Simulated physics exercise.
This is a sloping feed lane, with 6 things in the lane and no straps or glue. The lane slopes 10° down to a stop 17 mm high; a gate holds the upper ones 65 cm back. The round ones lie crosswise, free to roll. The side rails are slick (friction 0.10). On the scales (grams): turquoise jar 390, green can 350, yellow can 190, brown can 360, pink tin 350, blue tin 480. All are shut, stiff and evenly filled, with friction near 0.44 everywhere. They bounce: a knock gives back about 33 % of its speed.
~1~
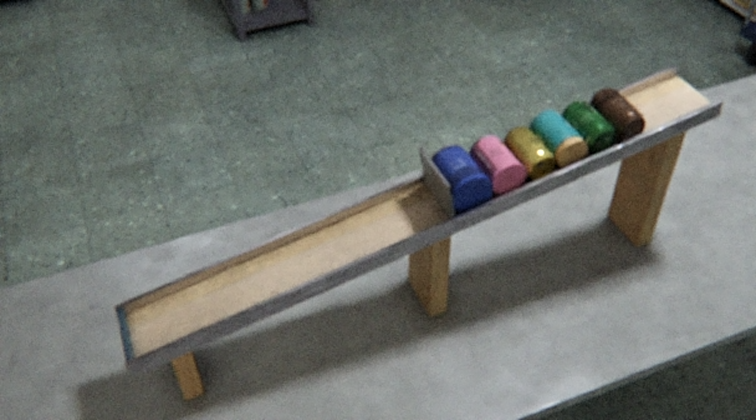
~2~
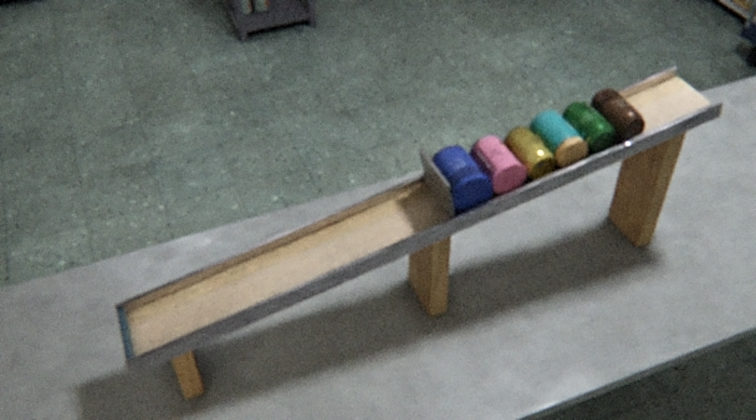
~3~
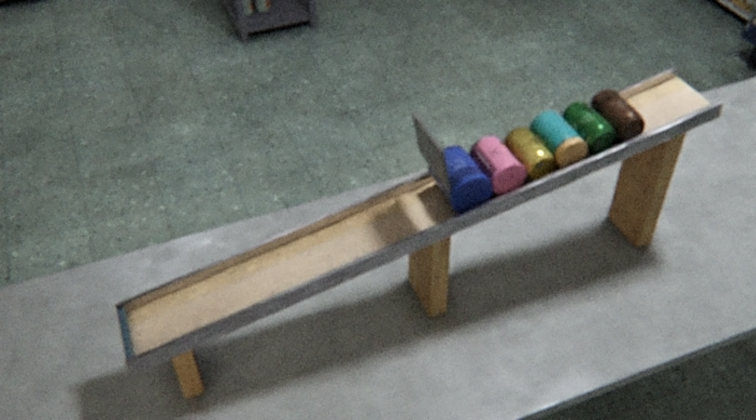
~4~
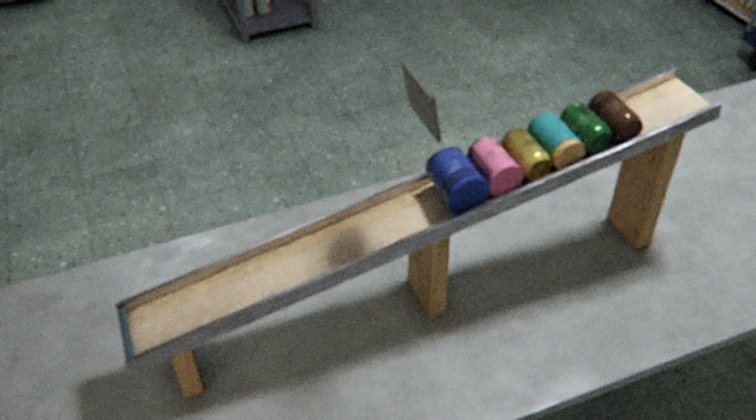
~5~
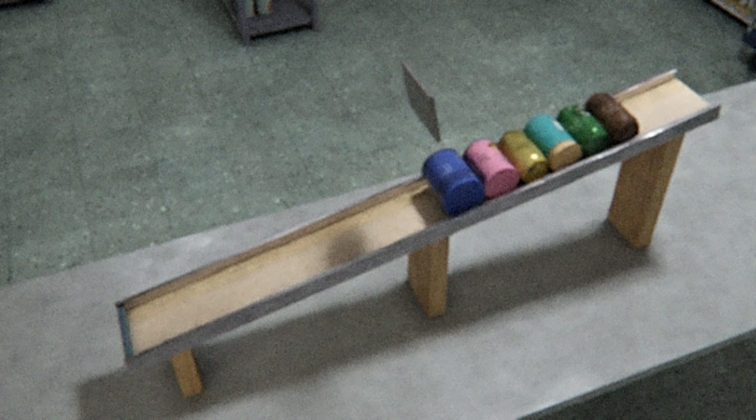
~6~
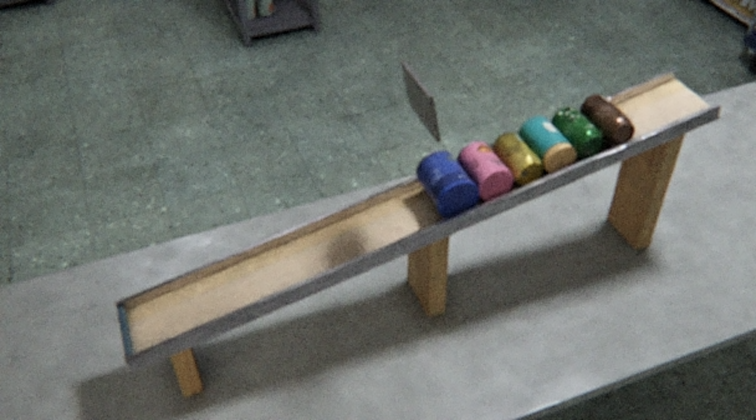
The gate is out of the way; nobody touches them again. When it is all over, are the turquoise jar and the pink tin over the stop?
The turquoise jar stays behind the stop; the pink tin jumps the stop.
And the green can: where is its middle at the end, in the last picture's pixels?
Near (173, 302).
Then, 0.40 s past the last view, leader 44 cm from the stop; pink tin near (403, 205); turquoise jar near (477, 175).
Then, 0.80 s past the last view, leader 9 cm from the stop; turquoise jar near (329, 237); pink tin near (243, 272).
Then, 1.00 s past the last view, blue tin now over the stop; turquoise jar near (228, 280); pink tin near (140, 316).
Then, 1.50 s past the last view, yellow can and pink tin now over the stop; turquoise jar not moving near (136, 315); green can not moving.
Finally, over the stop, yellow can, pink tin and blue tin; the other 3 in the lane. In the last view, turquoise jar near (137, 315).
